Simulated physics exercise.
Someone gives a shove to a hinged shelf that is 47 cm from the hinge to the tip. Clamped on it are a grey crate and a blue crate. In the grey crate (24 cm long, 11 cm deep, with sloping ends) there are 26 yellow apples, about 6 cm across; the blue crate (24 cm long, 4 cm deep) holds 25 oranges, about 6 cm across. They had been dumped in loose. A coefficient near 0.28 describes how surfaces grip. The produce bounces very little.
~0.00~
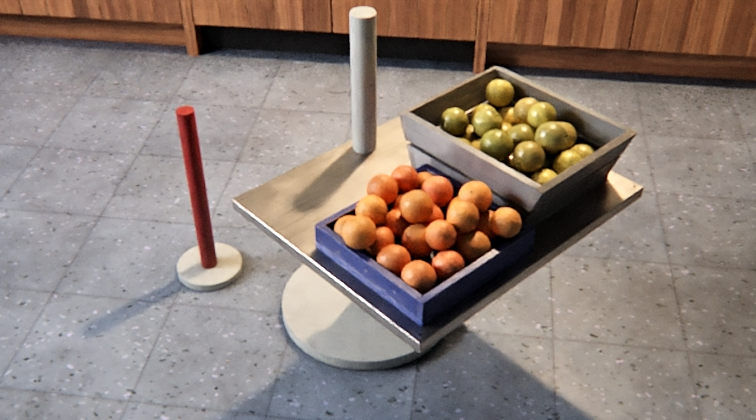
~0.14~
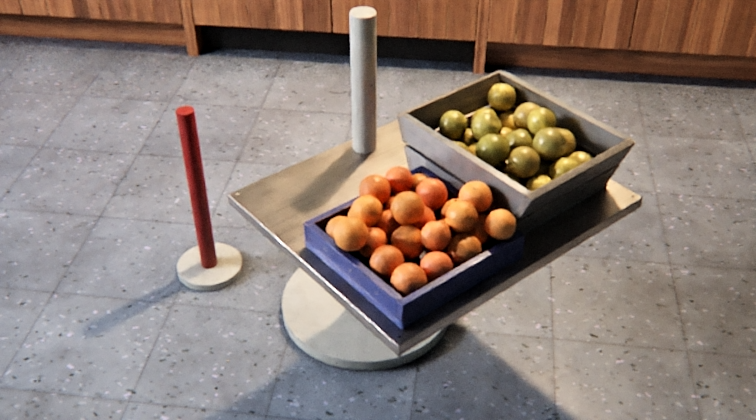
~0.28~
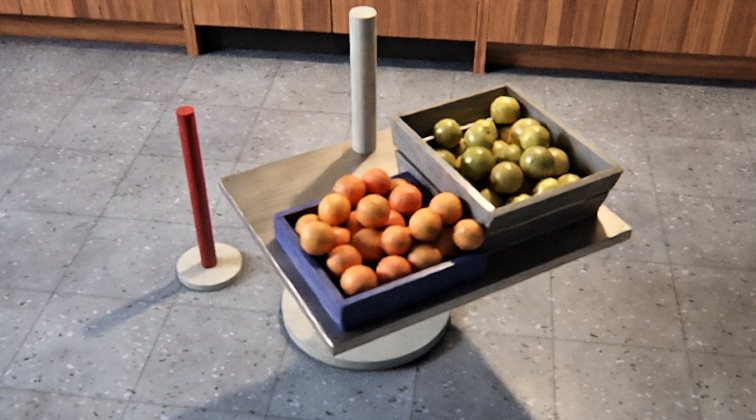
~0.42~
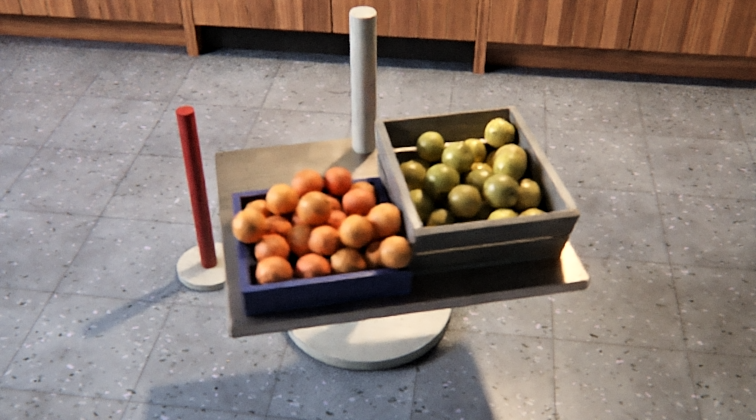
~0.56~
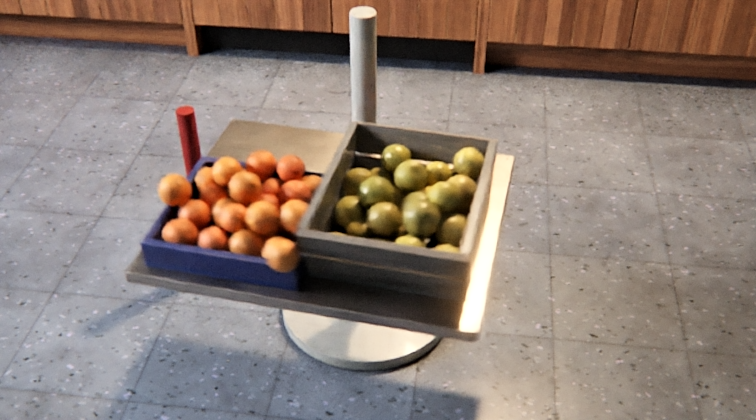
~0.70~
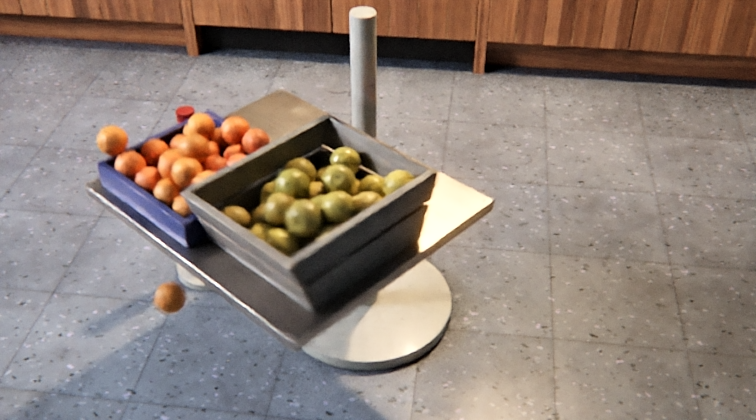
A shelf holding crates of oranges and yellow-green apples swings around, and one orange drops out.
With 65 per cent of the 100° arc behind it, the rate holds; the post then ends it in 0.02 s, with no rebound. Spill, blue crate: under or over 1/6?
Over.
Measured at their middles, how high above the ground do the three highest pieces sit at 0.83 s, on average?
Close to 58 cm up.
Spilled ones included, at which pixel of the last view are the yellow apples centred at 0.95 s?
Centre approx. at (266, 205).
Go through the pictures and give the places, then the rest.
In the first picture (each is followed by its nearest rim corner in this view), blue crate, (420, 297); grey crate, (539, 187); turned through 0°; none out.
In the second picture, blue crate, (400, 299); grey crate, (528, 193); turned through 4°.
In the third picture, blue crate, (340, 301); grey crate, (492, 210); turned through 14°.
In the fourth picture, blue crate, (246, 286); grey crate, (418, 228); turned through 32°.
In the fifth picture, blue crate, (147, 238); grey crate, (302, 228); turned through 56°; 1 out, the lowest orange at (284, 256).
In the sixth picture, blue crate, (105, 161); grey crate, (188, 190); turned through 86°; 1 out, the lowest orange at (170, 298).
After 0.75 s, it reaches the stop.
After 0.83 s, grey crate 26 in, 0 out and blue crate 23 in, 2 out.
After 0.95 s, grey crate 26 in, 0 out and blue crate 20 in, 5 out.
After 1.17 s, grey crate 26 in, 0 out and blue crate 18 in, 7 out.
Final count (at 1.61 s), grey crate 26 in, 0 out and blue crate 18 in, 7 out. Asked share, 7 of 25, 28 per cent.
